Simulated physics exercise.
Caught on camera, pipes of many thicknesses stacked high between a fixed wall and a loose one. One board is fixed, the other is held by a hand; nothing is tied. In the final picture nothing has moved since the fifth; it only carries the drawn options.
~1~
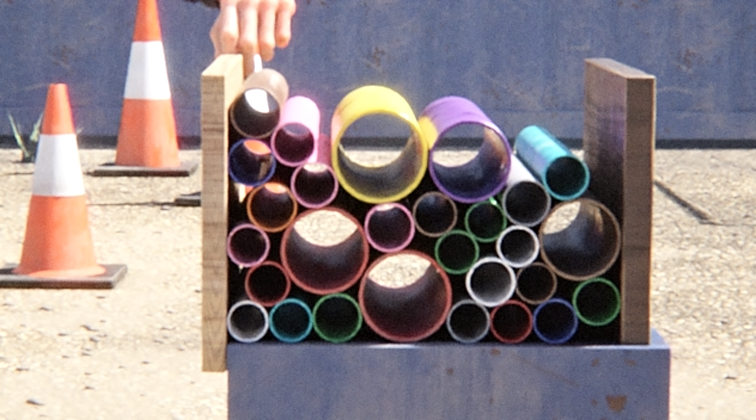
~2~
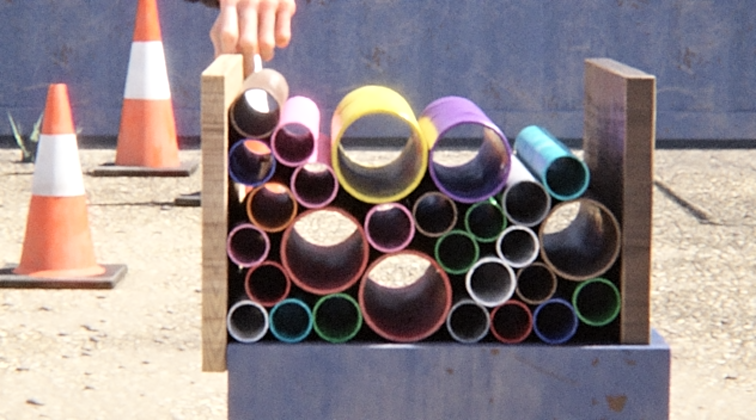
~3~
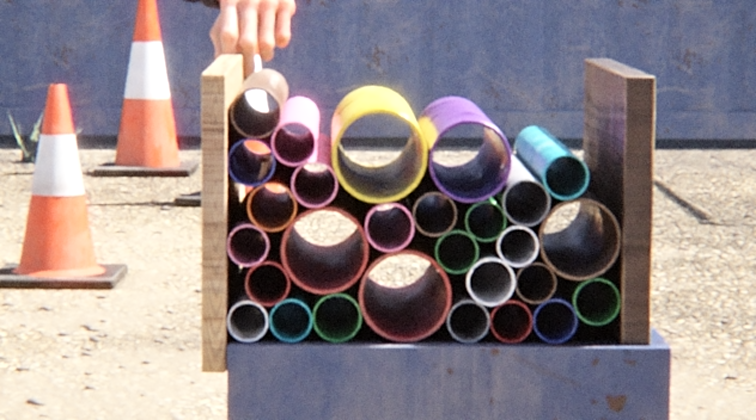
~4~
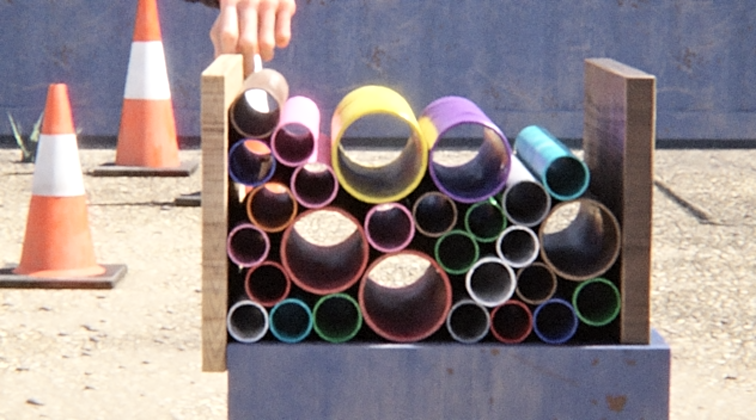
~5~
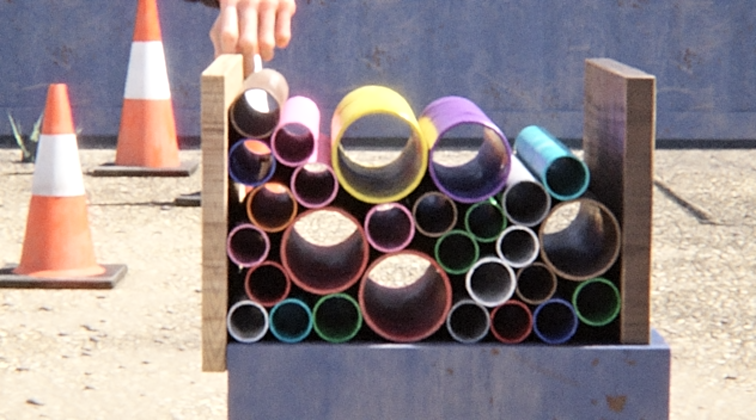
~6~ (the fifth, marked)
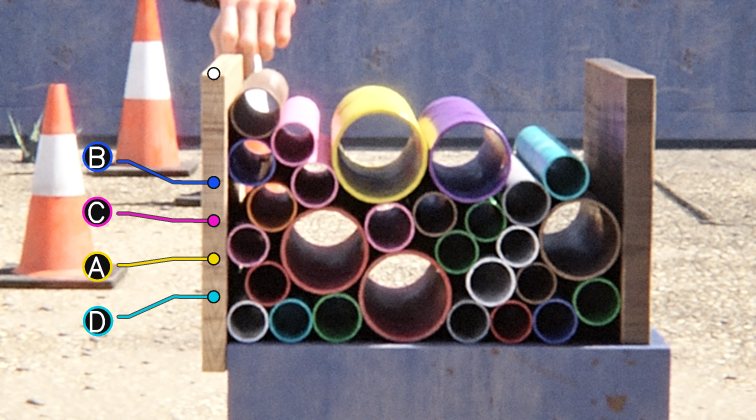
On pale, gritty ground before a blue-grey wall, a fixed, level view faces the open ends of a stack of pipes. Yellow and purple pipes top the pile, with pink ones left and a turquoise one right, between two upright boards above a blue-grey base, beside two orange-and-white cones. A hand stays at the left board's top, and nothing visibly moves.
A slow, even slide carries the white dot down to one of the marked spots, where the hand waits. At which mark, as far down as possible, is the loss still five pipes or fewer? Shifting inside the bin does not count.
The answer is mark A.
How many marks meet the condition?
Three of them.
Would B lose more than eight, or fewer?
Fewer than eight.
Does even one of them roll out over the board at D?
At D: Yes.
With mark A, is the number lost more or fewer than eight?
It loses fewer than eight.
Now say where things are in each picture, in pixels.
A pink pipe (390, 227); a yellow pipe (379, 155); a purple pipe (470, 161), in the first frame.
A purple pipe (470, 161); side board (225, 198), in the second frame.
A white pipe (248, 321), in the third frame.
A white pipe (491, 282); a pink pipe (390, 227), in the fourth frame.
A yellow pipe (379, 155); a purple pipe (470, 161); side board (225, 198), in the fifth frame.
On the marked copy, A at (214, 259); B at (214, 183); C at (214, 221); D at (213, 297); the white dot at (214, 74).
With A. Early on, top of the board (227, 156).
Further on, top of the board (227, 253).
At the end, top of the board (227, 257), three out over the board.
As for the rest, B none out over the board; C three out over the board; D six out over the board.
